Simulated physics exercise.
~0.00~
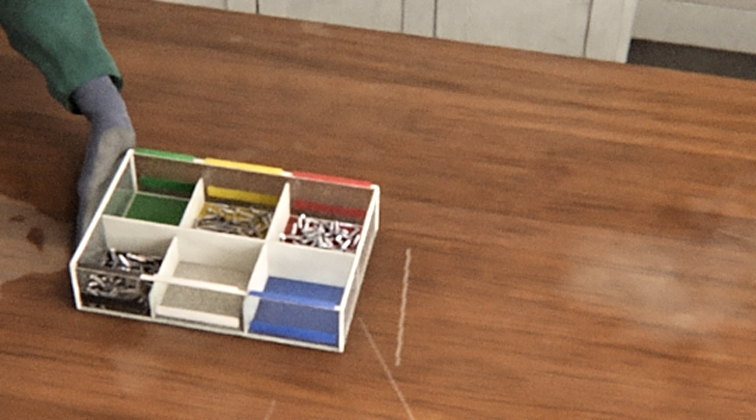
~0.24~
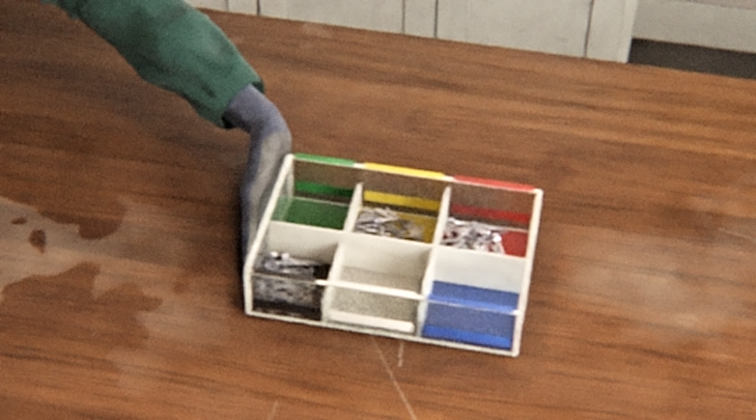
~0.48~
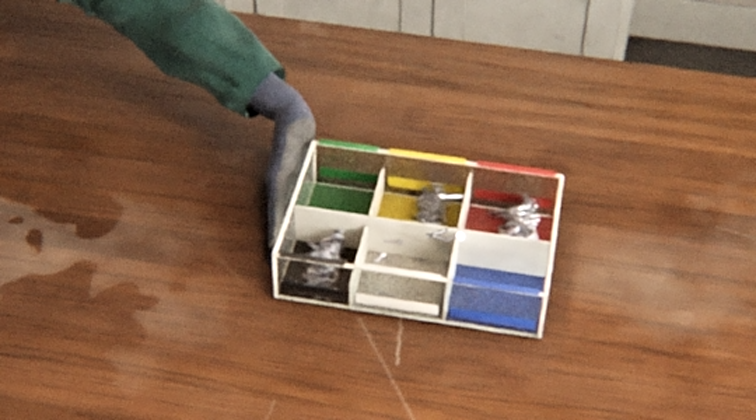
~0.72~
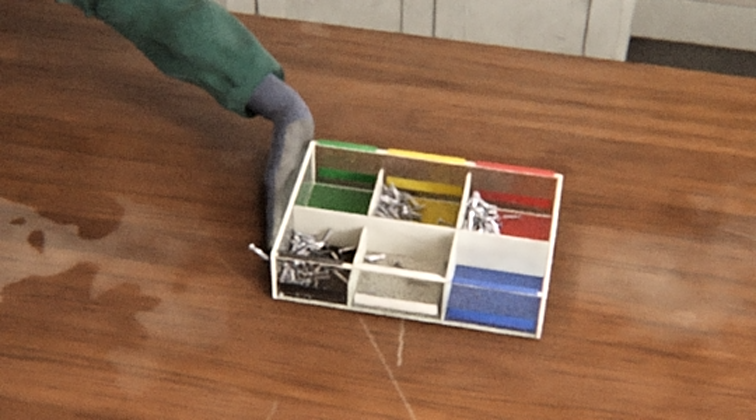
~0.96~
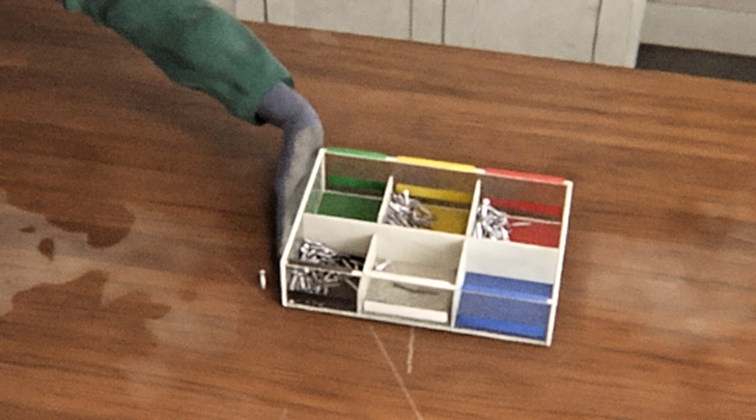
The clip shows a gloved hand in a green sleeve pushing a clear divided tray of metal screws rightward across a wooden table. The screws shift within their colored compartments as the tray stops, and it ends nearly still, with one small piece lying on the table to its left.
